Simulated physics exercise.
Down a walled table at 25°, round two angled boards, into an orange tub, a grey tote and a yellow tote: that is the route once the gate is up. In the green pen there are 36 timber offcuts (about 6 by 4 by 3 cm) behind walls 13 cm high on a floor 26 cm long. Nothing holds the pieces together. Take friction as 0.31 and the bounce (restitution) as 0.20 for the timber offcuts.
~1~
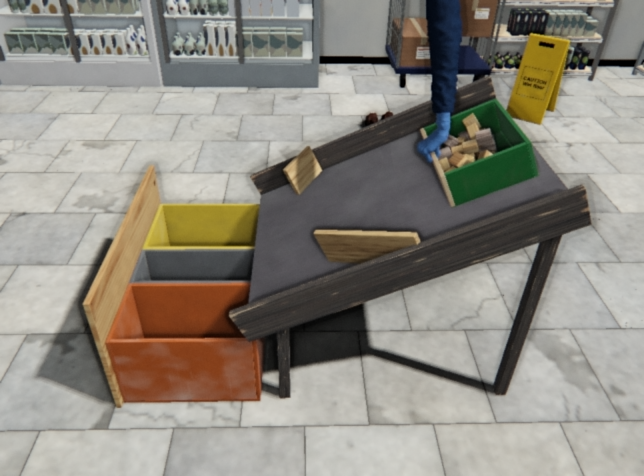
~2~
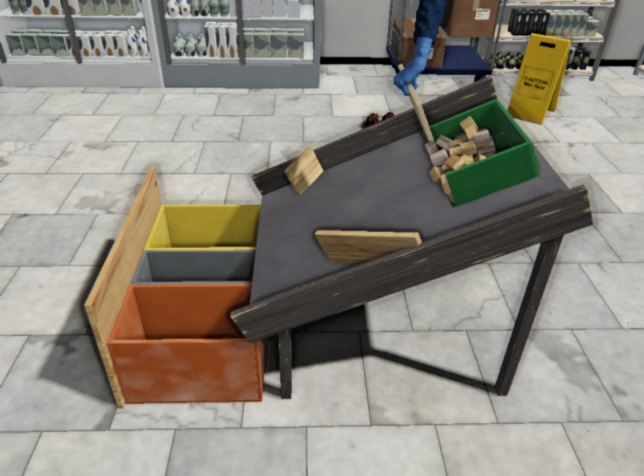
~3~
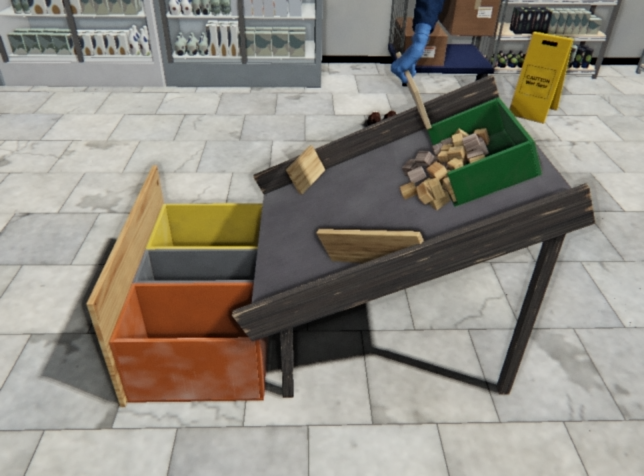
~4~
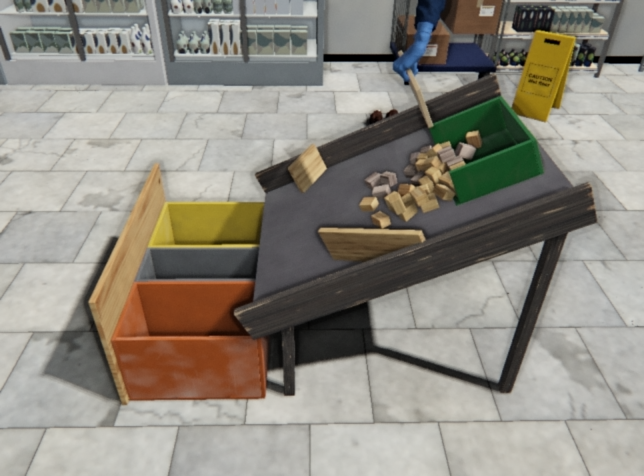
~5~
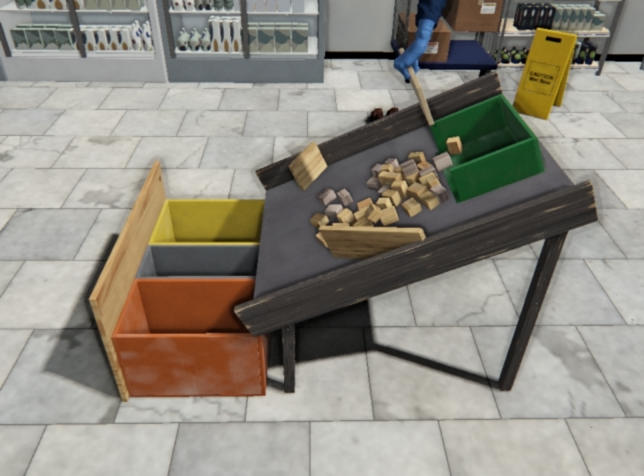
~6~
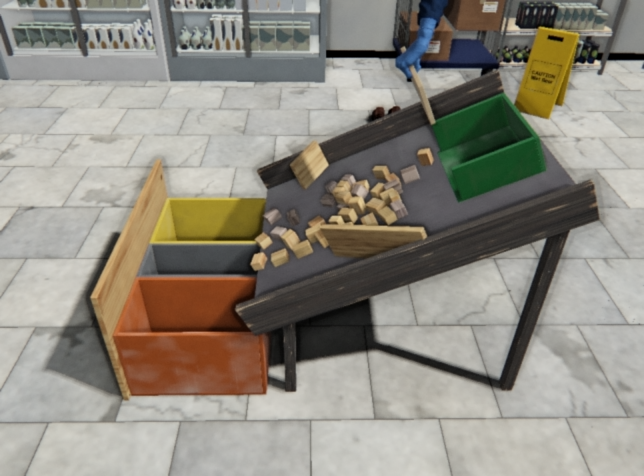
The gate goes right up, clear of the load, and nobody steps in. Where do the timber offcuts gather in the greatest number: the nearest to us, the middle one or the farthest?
It is the grey tote, the middle one.
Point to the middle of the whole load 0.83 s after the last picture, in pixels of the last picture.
At about (181, 310).
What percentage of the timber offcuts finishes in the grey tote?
Near 60 in a hundred.
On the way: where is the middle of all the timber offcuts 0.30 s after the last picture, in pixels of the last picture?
Near (249, 249).
Then, 0.13 s after the last picture, 3 in the grey tote, 1 in the yellow tote, 28 on the slope and 4 in the air.
Then, 0.30 s after the last picture, 2 in the orange tub, 8 in the grey tote, 3 in the yellow tote, 14 on the slope and 9 in the air.
Then, 0.53 s after the last picture, 7 in the orange tub, 19 in the grey tote, 8 in the yellow tote, 1 on the slope and 1 in the air.
When it is over (0.83 s after the last picture), 6 in the orange tub, 21 in the grey tote and 9 in the yellow tote.
